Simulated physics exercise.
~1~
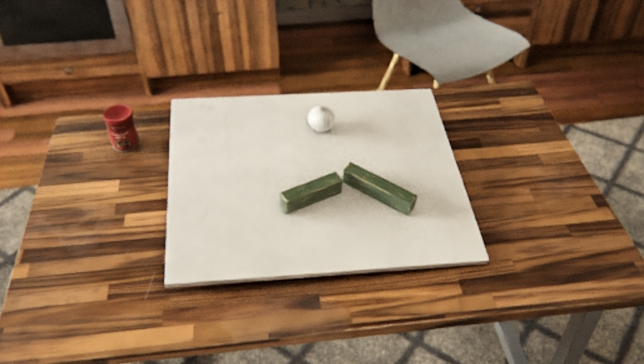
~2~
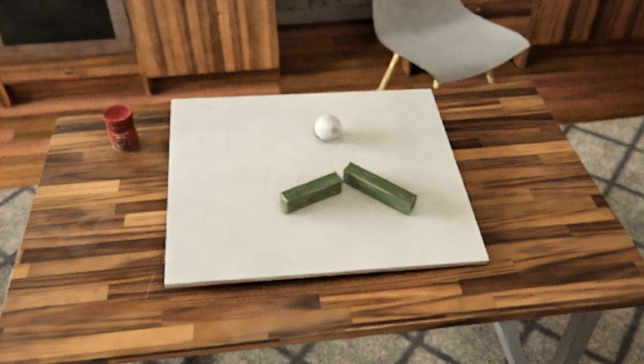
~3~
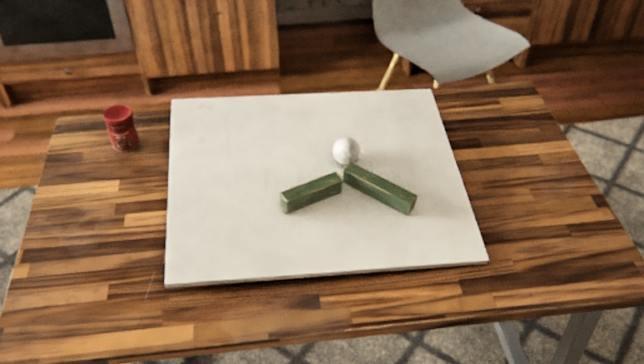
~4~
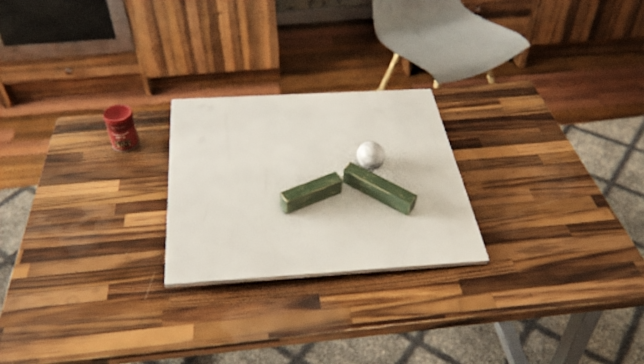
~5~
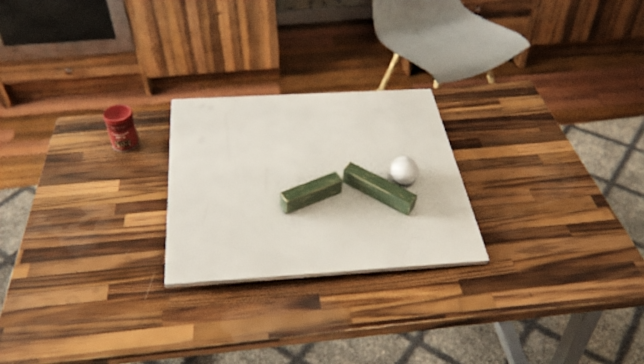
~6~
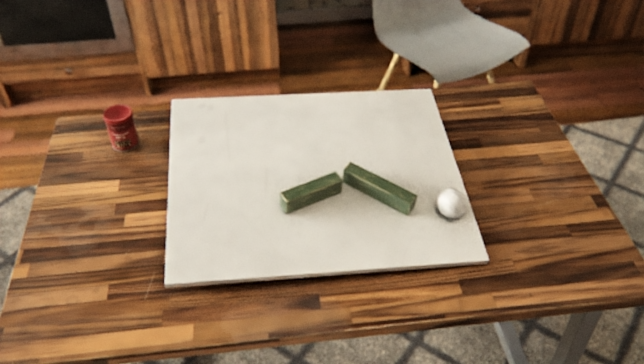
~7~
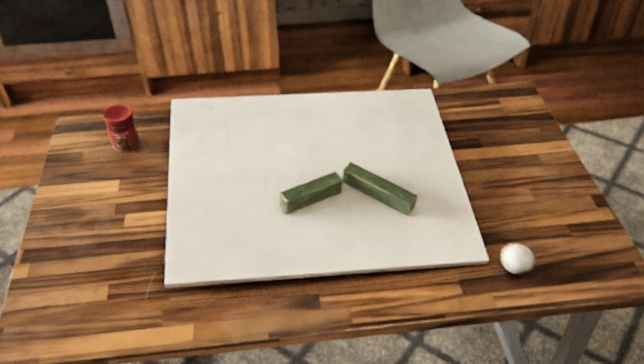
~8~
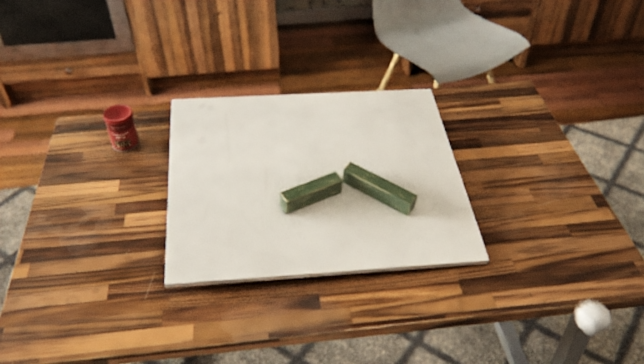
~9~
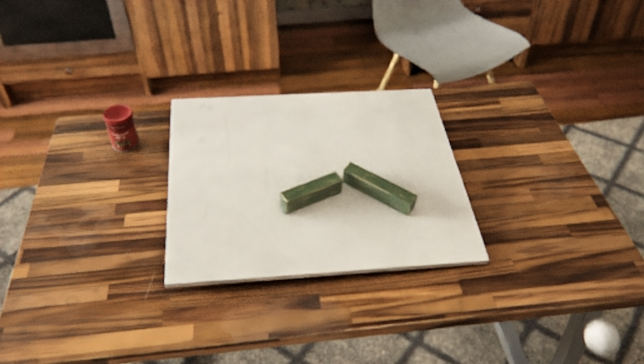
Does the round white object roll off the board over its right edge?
Yes, it rolls along the right green block and goes off the board over the right edge, close to the near corner.
